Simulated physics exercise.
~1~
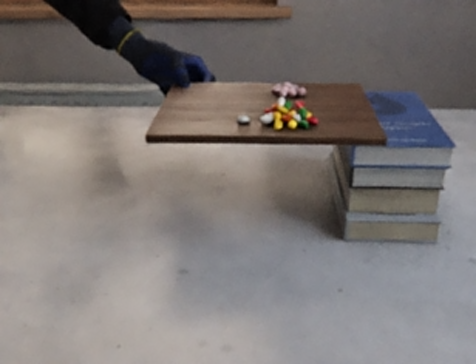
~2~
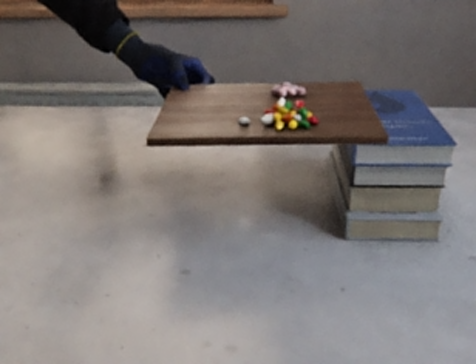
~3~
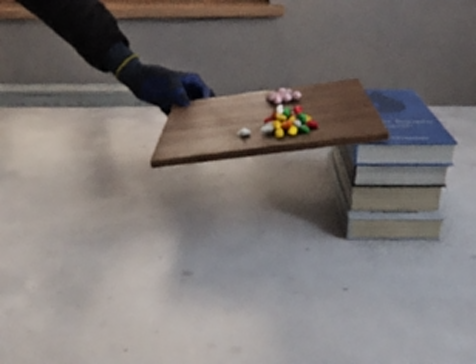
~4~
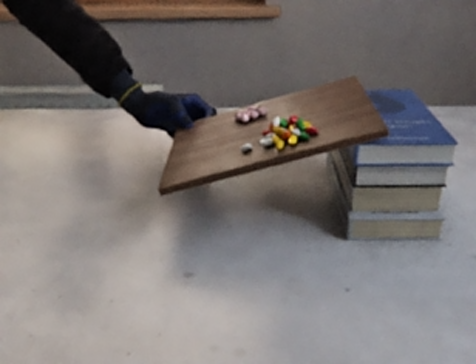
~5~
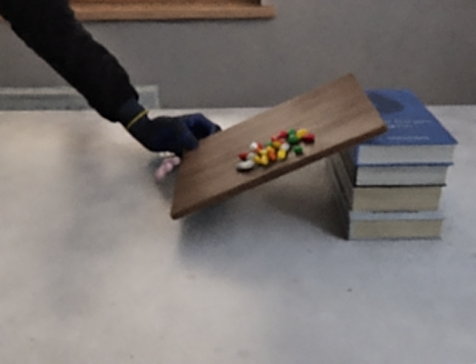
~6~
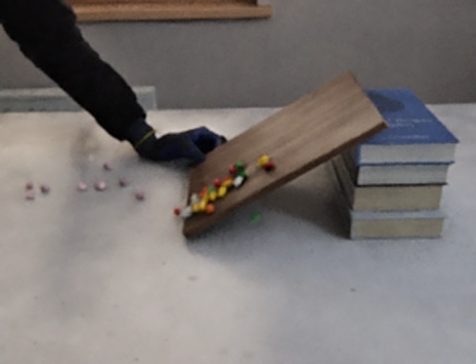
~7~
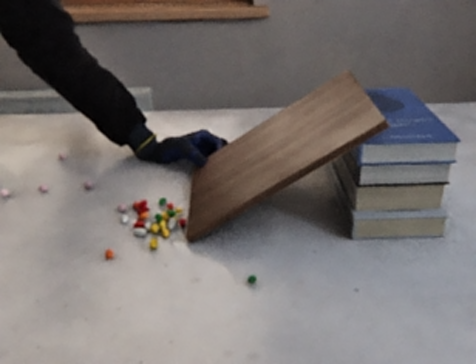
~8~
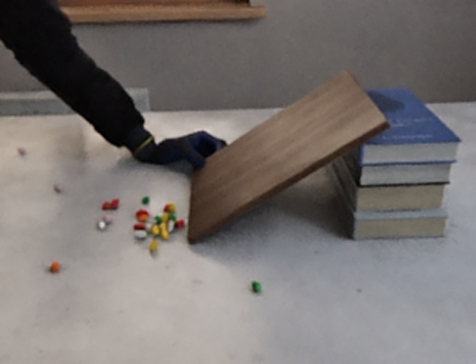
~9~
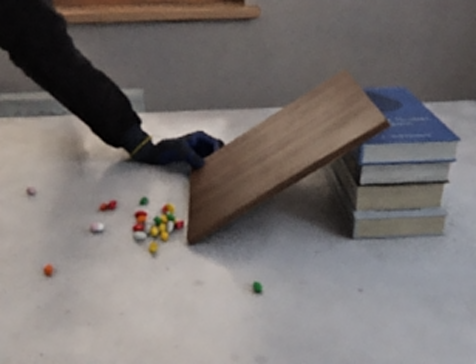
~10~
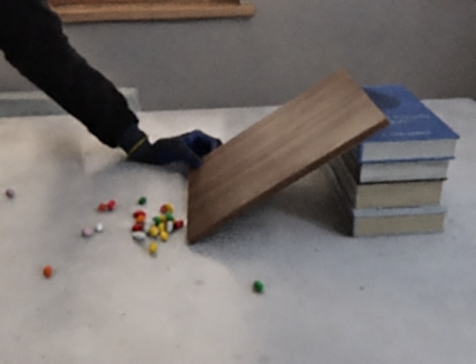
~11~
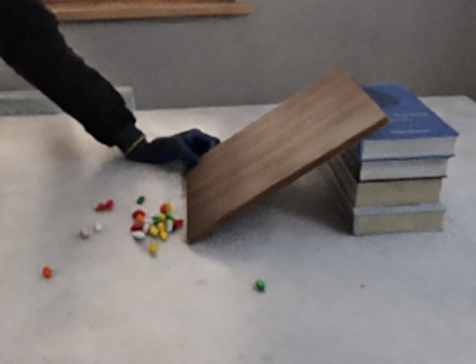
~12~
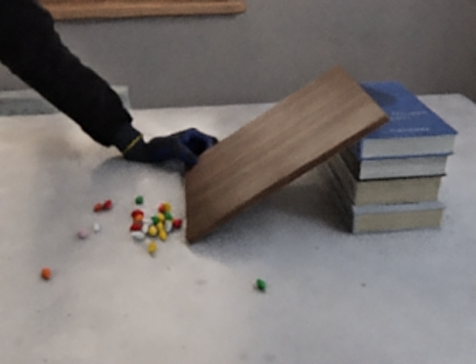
Gloved hand lowering one end of a book-propped board, pinkish pieces rolling far left, colourful ones mostly settling at its foot.
